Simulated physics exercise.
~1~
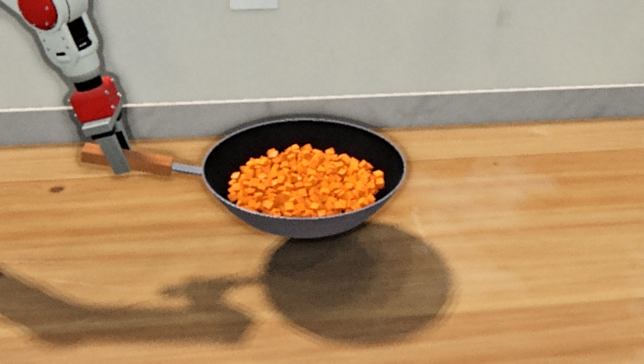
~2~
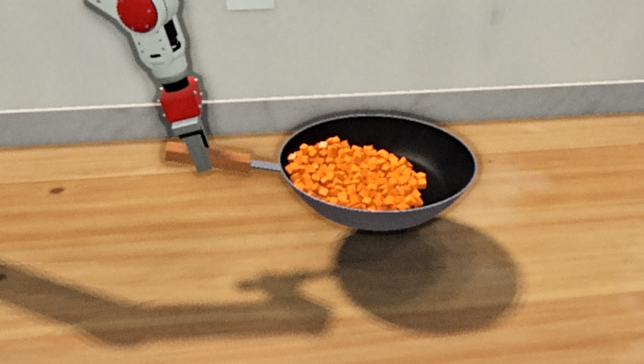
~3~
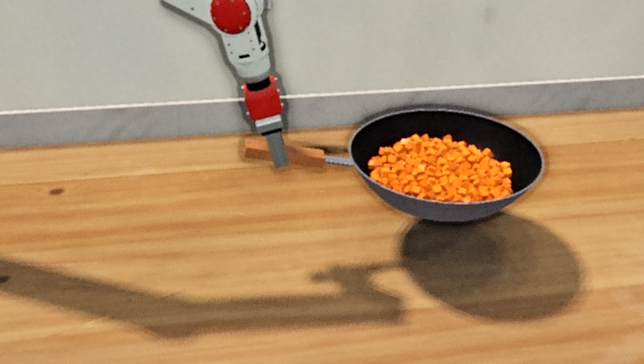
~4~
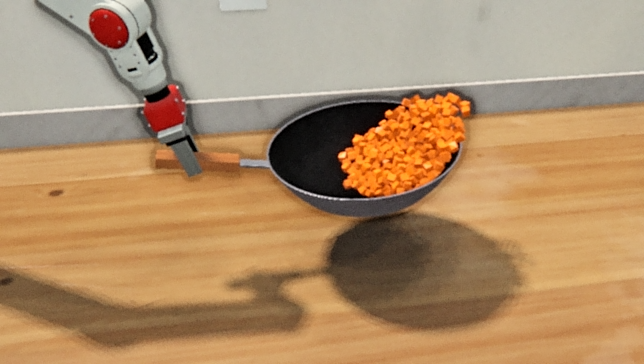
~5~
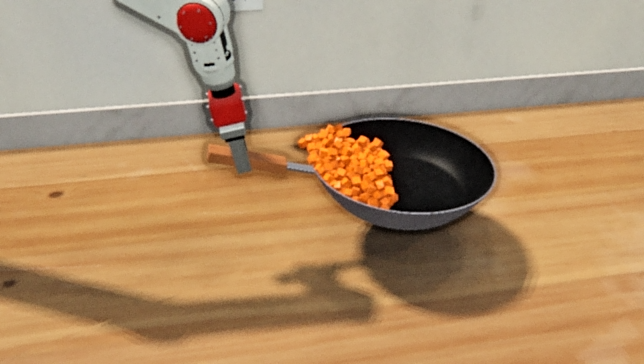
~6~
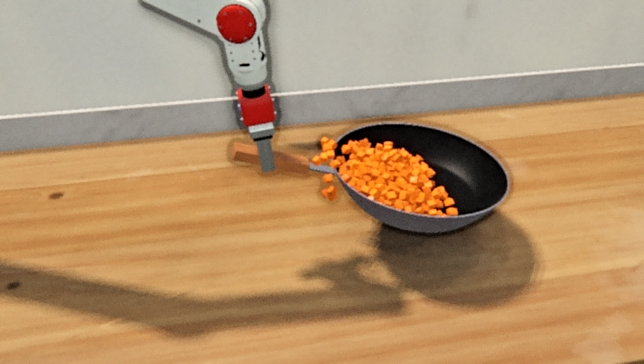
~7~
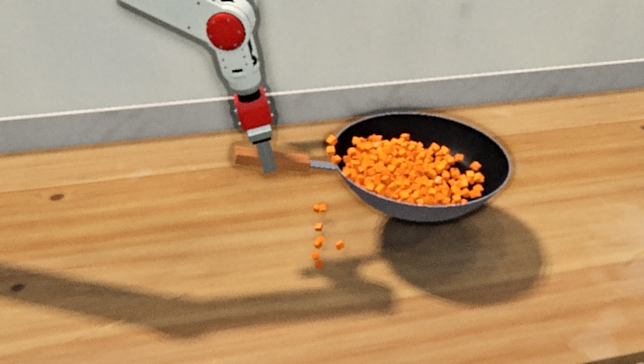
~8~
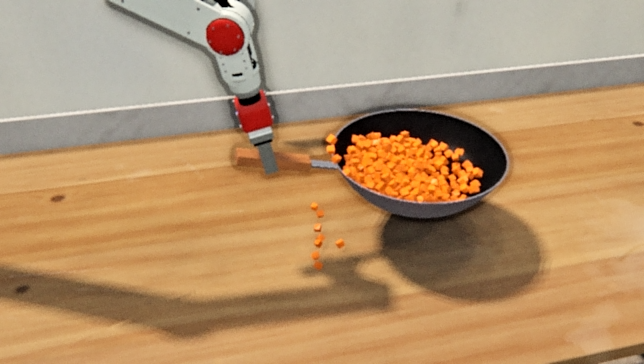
To begin with, a robot arm with red joints grips a black frying pan by its wooden handle, holding a heap of small orange cubes above a wooden surface. The arm carries the pan to the right, and the cubes first settle toward the handle side, then sit nearer the middle. It pulls back left, and the heap surges up against the far rim. As the pan moves right again, the cubes slide to the handle side and a few tumble over the edge. Finally the pan stays still, most cubes inside and a handful scattered below the handle.
